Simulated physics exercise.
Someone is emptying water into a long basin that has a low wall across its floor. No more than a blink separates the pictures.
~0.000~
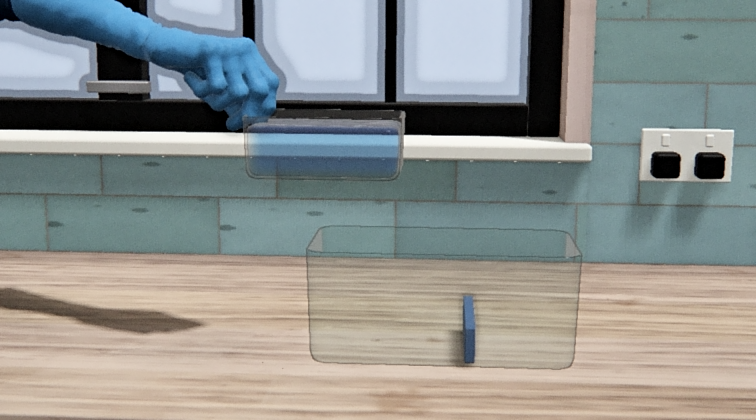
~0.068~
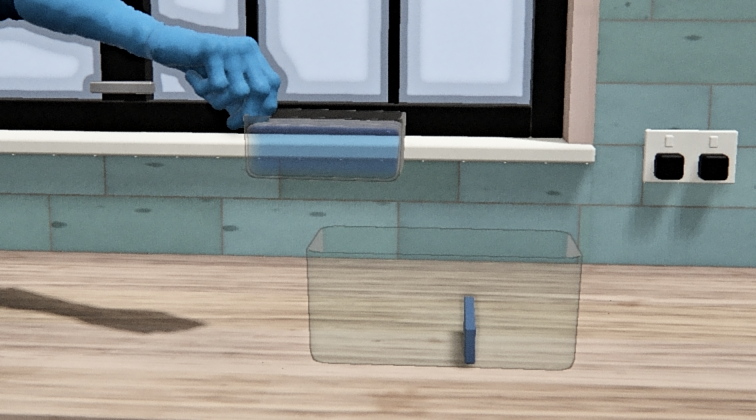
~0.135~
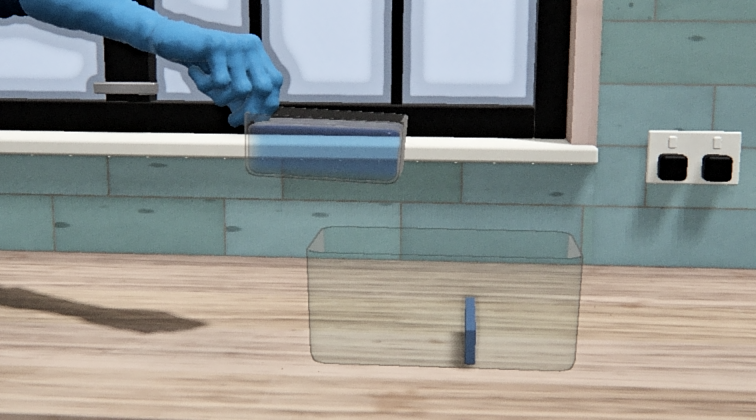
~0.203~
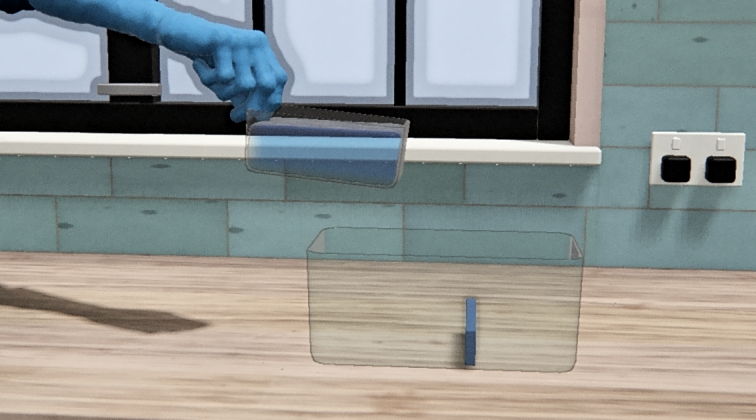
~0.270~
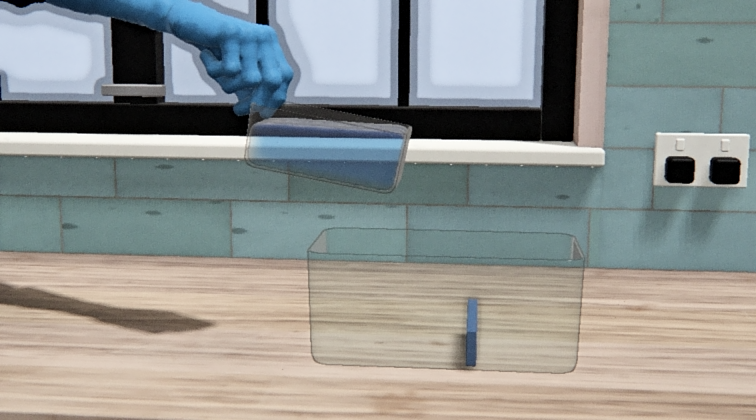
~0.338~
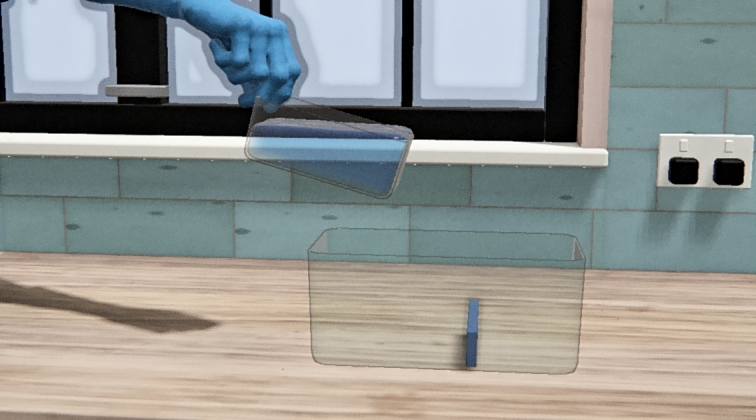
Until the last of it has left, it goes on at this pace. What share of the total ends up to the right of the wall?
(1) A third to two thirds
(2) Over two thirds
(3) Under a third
A third to two thirds.
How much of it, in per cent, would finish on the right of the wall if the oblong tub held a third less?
10 in a hundred.
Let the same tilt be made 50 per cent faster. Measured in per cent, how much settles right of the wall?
It comes to around 30 per cent.
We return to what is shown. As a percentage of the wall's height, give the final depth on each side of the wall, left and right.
I get 50 % for the left and 60 % for the right.
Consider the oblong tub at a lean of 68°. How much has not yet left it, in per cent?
25 %.
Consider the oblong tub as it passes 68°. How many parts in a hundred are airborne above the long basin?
30 per cent.
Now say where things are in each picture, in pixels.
In the first frame, it leans 0°; its right rim is at (402, 117); the water meets the walls at (254, 123) and (401, 125); the long basin's rim runs from (314, 240) to (575, 245); the wall's top is at (469, 313).
In the second frame, it leans 1°; its right rim is at (403, 118); the water meets the walls at (255, 123) and (401, 126).
In the third frame, it leans 3°; its right rim is at (404, 121); the water meets the walls at (256, 123) and (403, 128).
In the fourth frame, it leans 6°; its right rim is at (406, 126); the water meets the walls at (257, 123) and (404, 129).
In the fifth frame, it leans 10°; its right rim is at (408, 132); the water meets the walls at (260, 122) and (408, 130).
In the sixth frame, it leans 16°; its right rim is at (410, 140); the water meets the walls at (260, 123) and (408, 135); 2 per cent is over the edge.
A moment on, the oblong tub is tipped part way and 27 per cent is still to pour, 14 is left of the wall and 25 right of it.
Next, the oblong tub is tipped right over and 6 per cent is still to pour, 44 is left of the wall and 41 right of it.
Then the oblong tub is tipped right over and 0 per cent is still to pour, 52 is left of the wall and 42 right of it.
Later the oblong tub is tipped right over and 0 per cent is still to pour, 52 is left of the wall and 42 right of it.
Finally, 52 per cent lies left of the wall, 42 right of it and 7 outside.
